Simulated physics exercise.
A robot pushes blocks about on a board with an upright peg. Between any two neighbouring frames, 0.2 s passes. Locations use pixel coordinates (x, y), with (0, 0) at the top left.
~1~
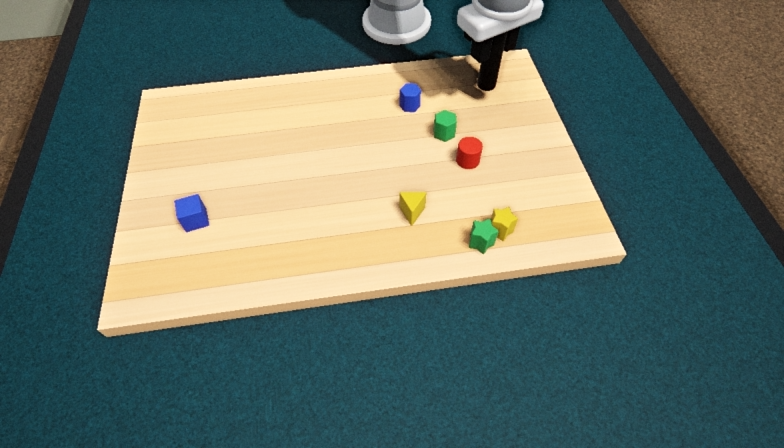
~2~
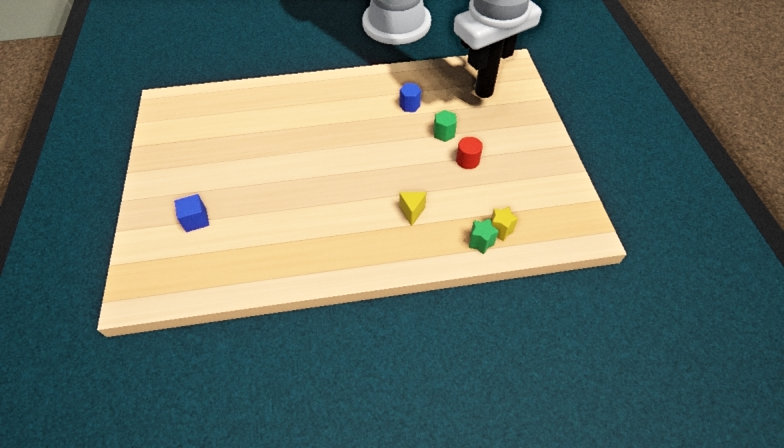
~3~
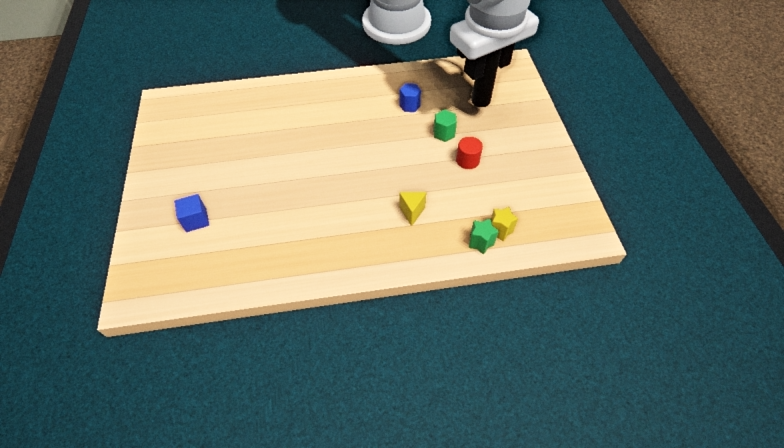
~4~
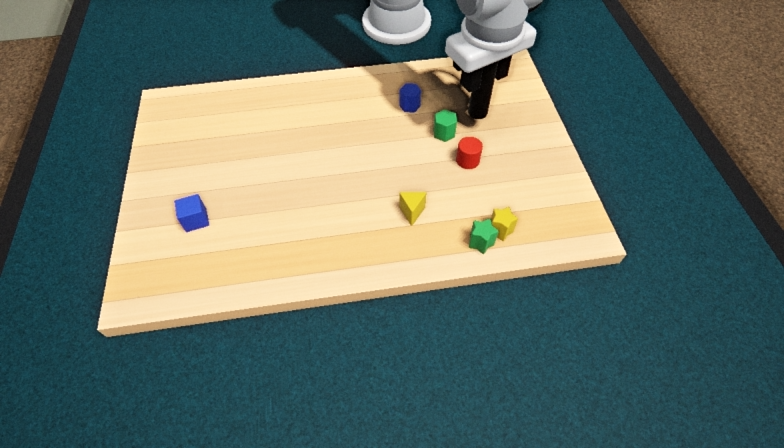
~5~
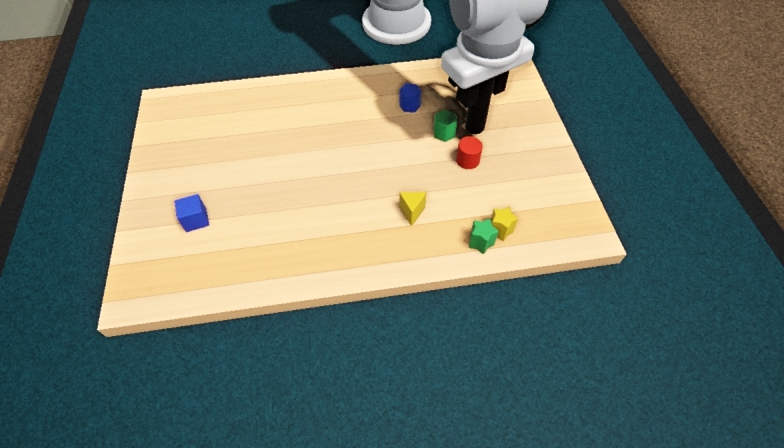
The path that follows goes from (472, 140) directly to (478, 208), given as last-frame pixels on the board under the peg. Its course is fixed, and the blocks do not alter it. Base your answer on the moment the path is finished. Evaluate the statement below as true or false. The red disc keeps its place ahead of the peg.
This is false.
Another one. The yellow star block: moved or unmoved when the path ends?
The block you're asking about stays where it is.
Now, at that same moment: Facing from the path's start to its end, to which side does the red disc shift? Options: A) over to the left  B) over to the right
Option B.
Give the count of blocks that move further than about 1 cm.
Blocks displaced: 1.
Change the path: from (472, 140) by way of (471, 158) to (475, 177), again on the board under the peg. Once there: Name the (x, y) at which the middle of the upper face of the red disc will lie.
I predict (464, 175).
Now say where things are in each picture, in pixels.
Peg tip (486, 86); block tops, green hexagon (446, 117); red disc (471, 144); yellow star block (505, 216), in the first frame.
Peg (484, 93); blocks unchanged, in the second frame.
Peg (481, 102); blocks unchanged, in the third frame.
Peg (478, 114); blocks unchanged, in the fourth frame.
Peg (475, 128); green hexagon (446, 117); red disc (471, 144); yellow star block (505, 216), in the fifth frame.
What follows on the original path. One third of the way, peg (476, 150); red disc (467, 161).
Two thirds of the way, peg (478, 173); red disc (459, 178).
At the end, peg (480, 197); green hexagon in place; red disc (456, 184); yellow star block in place.
